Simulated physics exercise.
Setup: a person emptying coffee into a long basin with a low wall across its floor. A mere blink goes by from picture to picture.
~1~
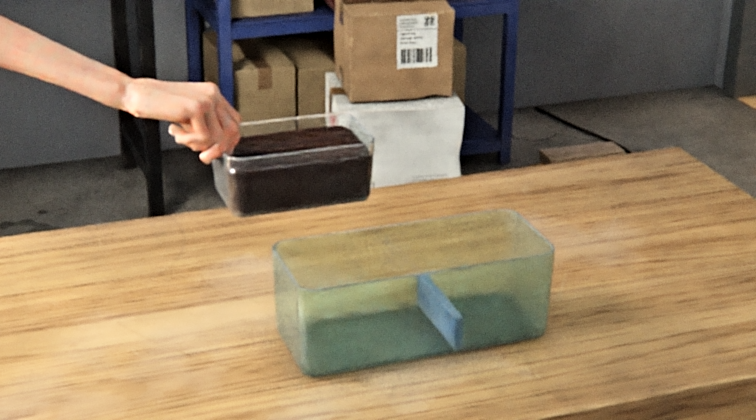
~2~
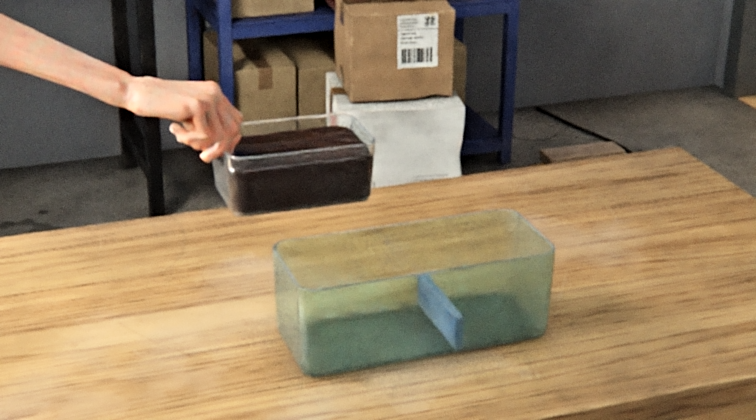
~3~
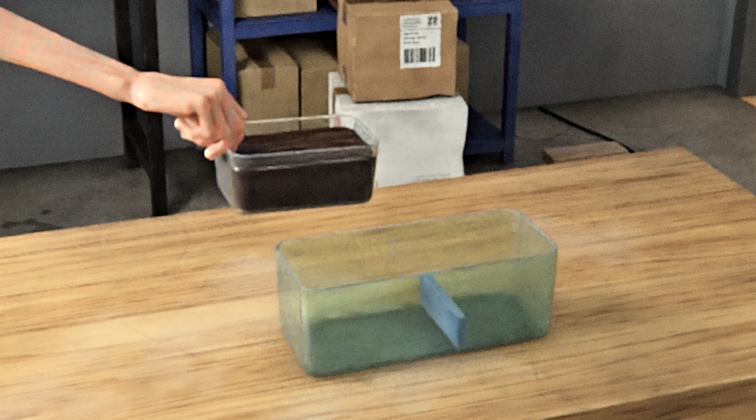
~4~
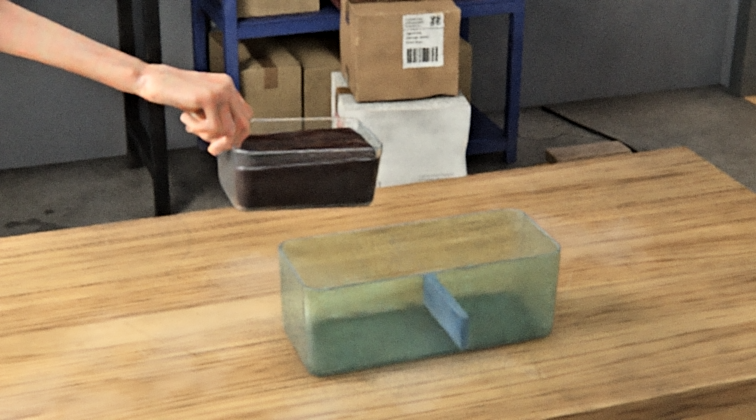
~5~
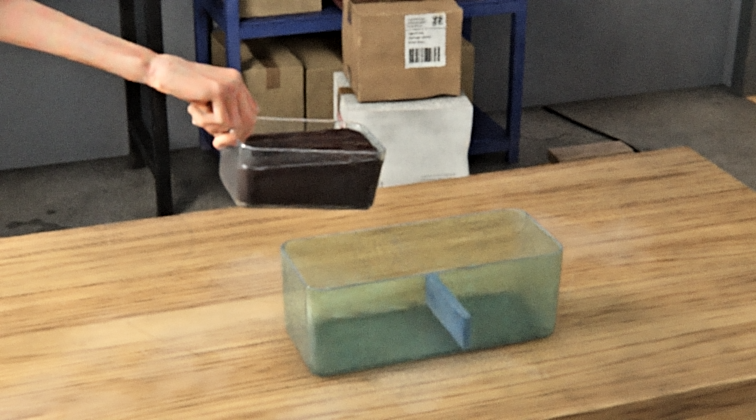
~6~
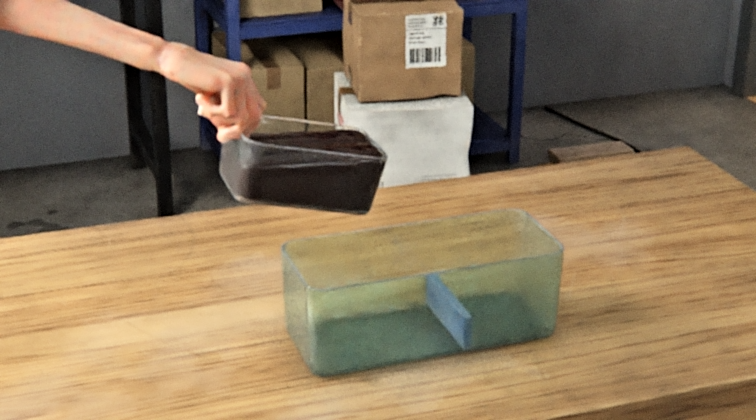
A hand held a clear container of dark coffee above a long see-through basin with a low blue wall inside, shifted it slightly right, then gradually tilted it so its right side dipped.
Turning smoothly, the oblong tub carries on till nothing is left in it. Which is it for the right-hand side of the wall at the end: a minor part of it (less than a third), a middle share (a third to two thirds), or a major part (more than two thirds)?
Short of a third.
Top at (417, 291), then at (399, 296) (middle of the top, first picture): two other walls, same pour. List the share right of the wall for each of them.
My guess is some 40 percent the first time and some 60 percent the second.
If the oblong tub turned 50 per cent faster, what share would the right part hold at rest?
It comes to around 15 per cent.
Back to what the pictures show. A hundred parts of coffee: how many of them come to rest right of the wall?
I'd put it at about 15 per cent.
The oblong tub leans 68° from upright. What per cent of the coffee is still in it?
About 40 % remains.
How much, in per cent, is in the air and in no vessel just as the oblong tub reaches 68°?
40 %.
A moment on, the oblong tub is tipped part way and 41 per cent is still to pour, 16 is left of the wall and 0 right of it.
Next, the oblong tub is tipped on its side and 9 per cent is still to pour, 71 is left of the wall and 7 right of it.
Then the oblong tub is tipped on its side and 2 per cent is still to pour, 74 is left of the wall and 12 right of it.
Later the oblong tub is tipped on its side and 0 per cent is still to pour, 76 is left of the wall and 13 right of it.
Finally, 76 per cent lies left of the wall, 14 right of it and 10 outside.
